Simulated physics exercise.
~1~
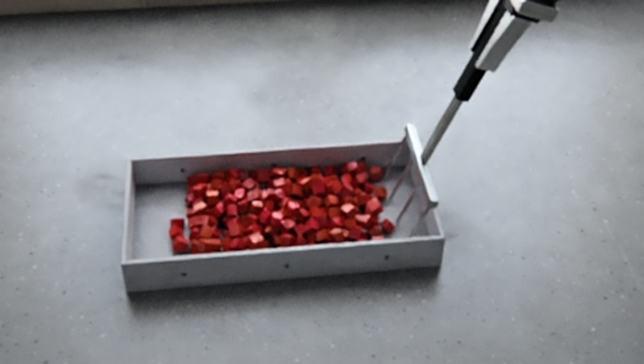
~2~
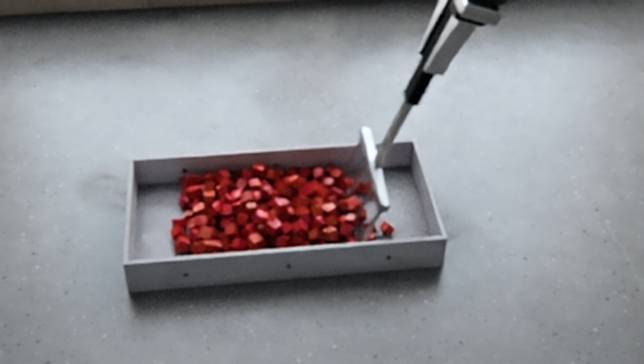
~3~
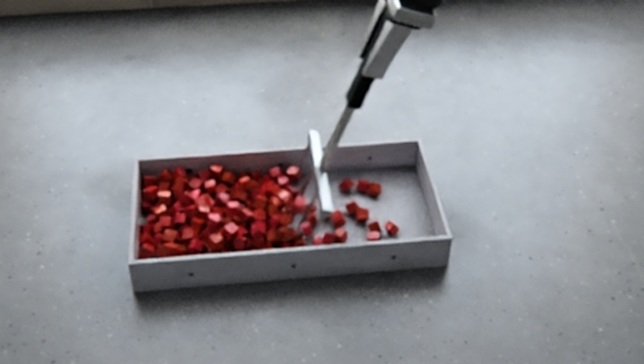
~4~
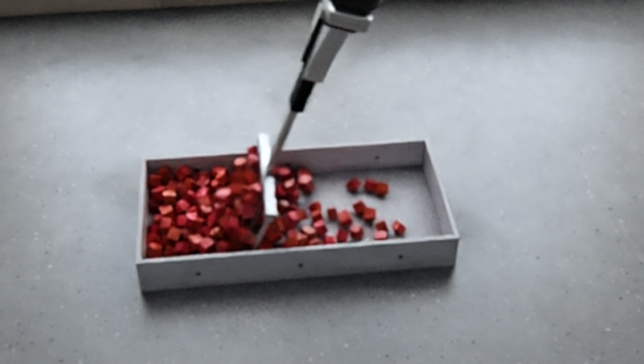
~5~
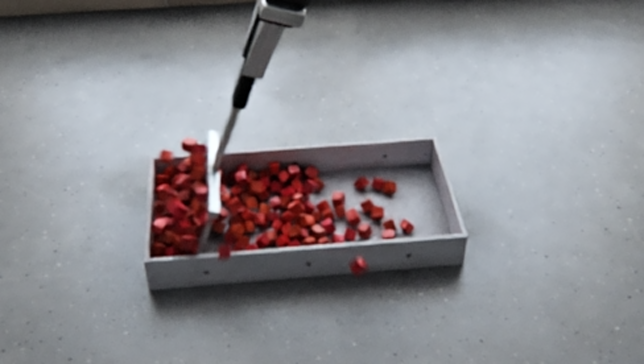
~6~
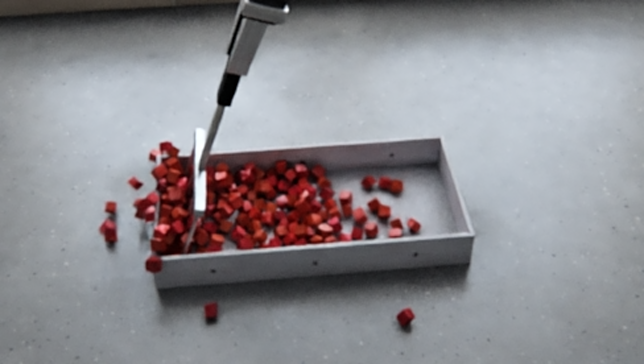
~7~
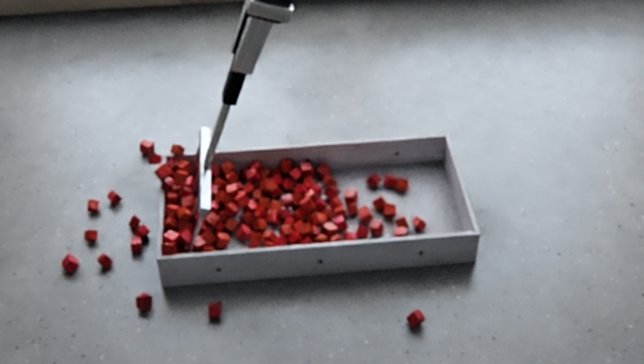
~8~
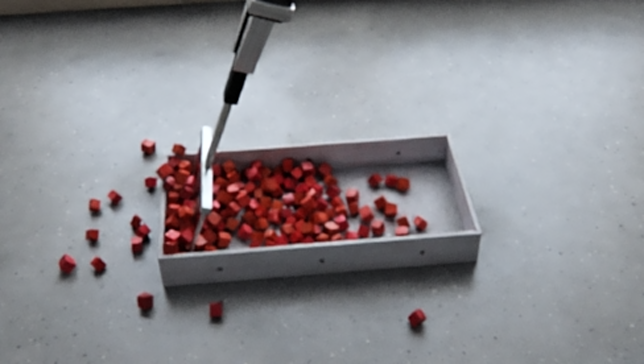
A robotic tool with a pale, fork-like head sweeps through a heap of red vegetable dice in a shallow grey rectangular tin, seen from above at an angle on a speckled grey table top. Starting at the right end, it moves left, pushing the dice along while some slip through and trail behind. The pile crowds up against the left wall, and pieces spill over the rim, tumbling onto the table to the left and in front. The tool then stops near the left end, with most dice still in the tin and several scattered outside.
